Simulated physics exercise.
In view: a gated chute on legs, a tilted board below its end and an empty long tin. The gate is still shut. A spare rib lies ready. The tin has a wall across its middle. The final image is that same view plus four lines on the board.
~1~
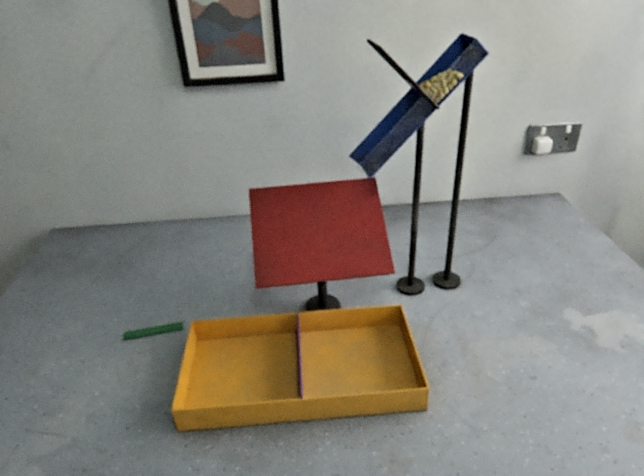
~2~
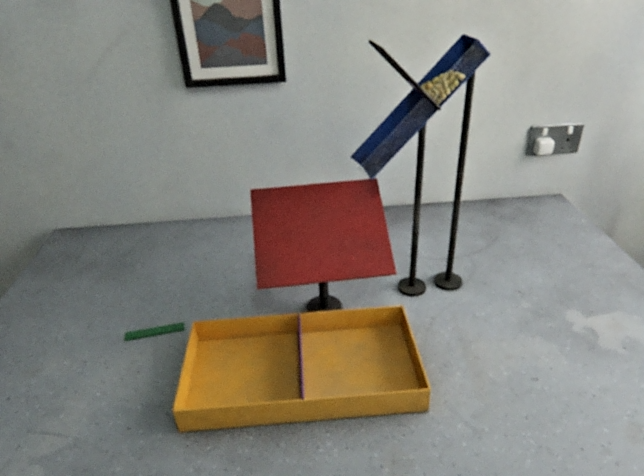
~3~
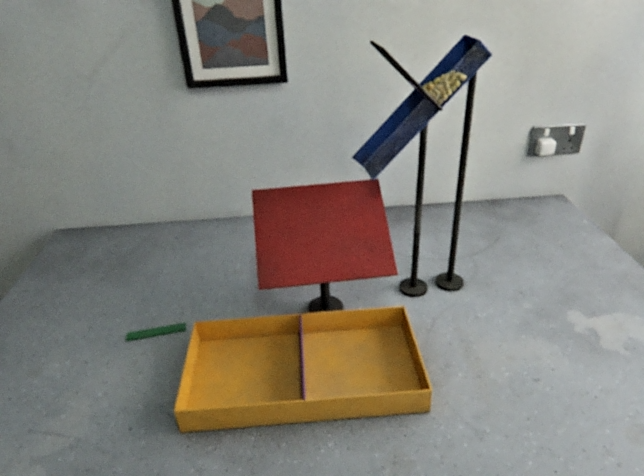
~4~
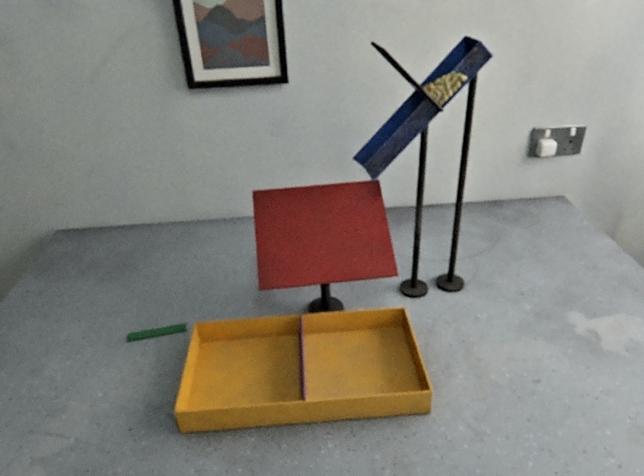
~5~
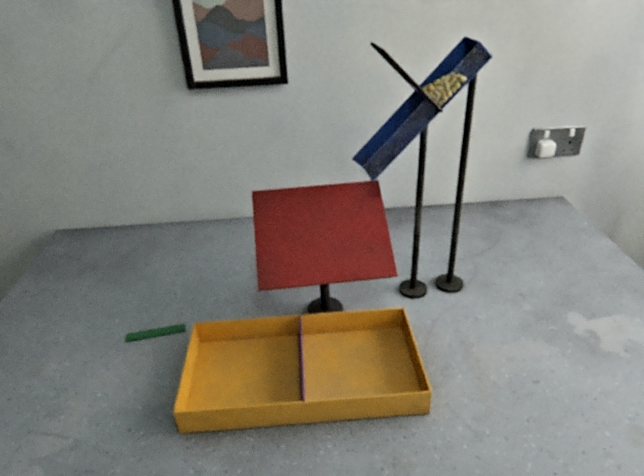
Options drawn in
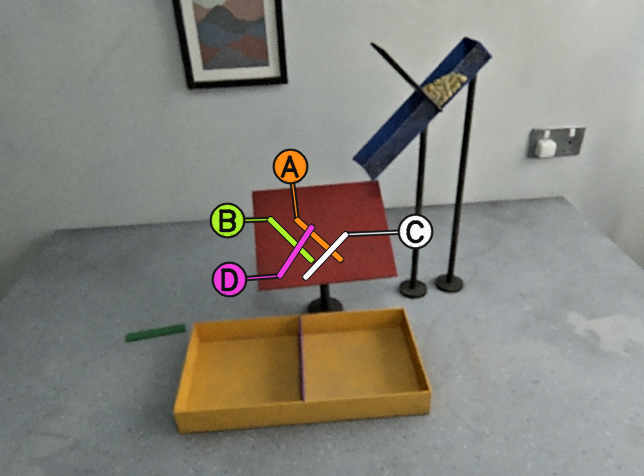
Nothing moves apart from a very slight shift of the camera, which looks slightly down on a grey tabletop against a pale wall with a framed picture and a socket. A blue chute on two dark legs slopes down leftward at the right, pale beans resting behind its shut gate. Below stand a tilted red board, a divided, empty yellow tin in front, and a green strip lying left.
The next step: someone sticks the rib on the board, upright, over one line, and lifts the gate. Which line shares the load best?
D is best.
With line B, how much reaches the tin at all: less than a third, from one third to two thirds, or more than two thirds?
It is more than two thirds.
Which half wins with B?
The right half.
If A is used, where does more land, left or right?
Right.
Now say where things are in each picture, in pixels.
The first frame shows load behind the gate at (438, 89), soya beans; lip of the chute at (366, 173), sloping fairly steeply.
The second frame shows middle of the board at (321, 230), tilted fairly steeply; middle of its low edge at (328, 281); of its high edge at (314, 183).
The third frame shows front corners of the tin at (175, 411) and (431, 390); front end of its middle wall at (304, 400); gate still shut at (417, 87).
The fourth frame shows middle of the load at (442, 92); lip at (369, 175).
The fifth frame shows middle of the load at (441, 93); lip at (369, 176).
On the marked copy, line A from (297, 220) to (340, 259); line B from (270, 219) to (311, 260); line C from (345, 234) to (305, 277); line D from (311, 227) to (279, 275).
Choosing A, of what is caught, a small part in the left half, nearly all in the right.
Choosing B, of what is caught, a stray few in the left half, nearly all in the right.
Choosing C, of what is caught, nearly all in the left half, a small part in the right.
Choosing D, of what is caught, about half in the left half, about half in the right.
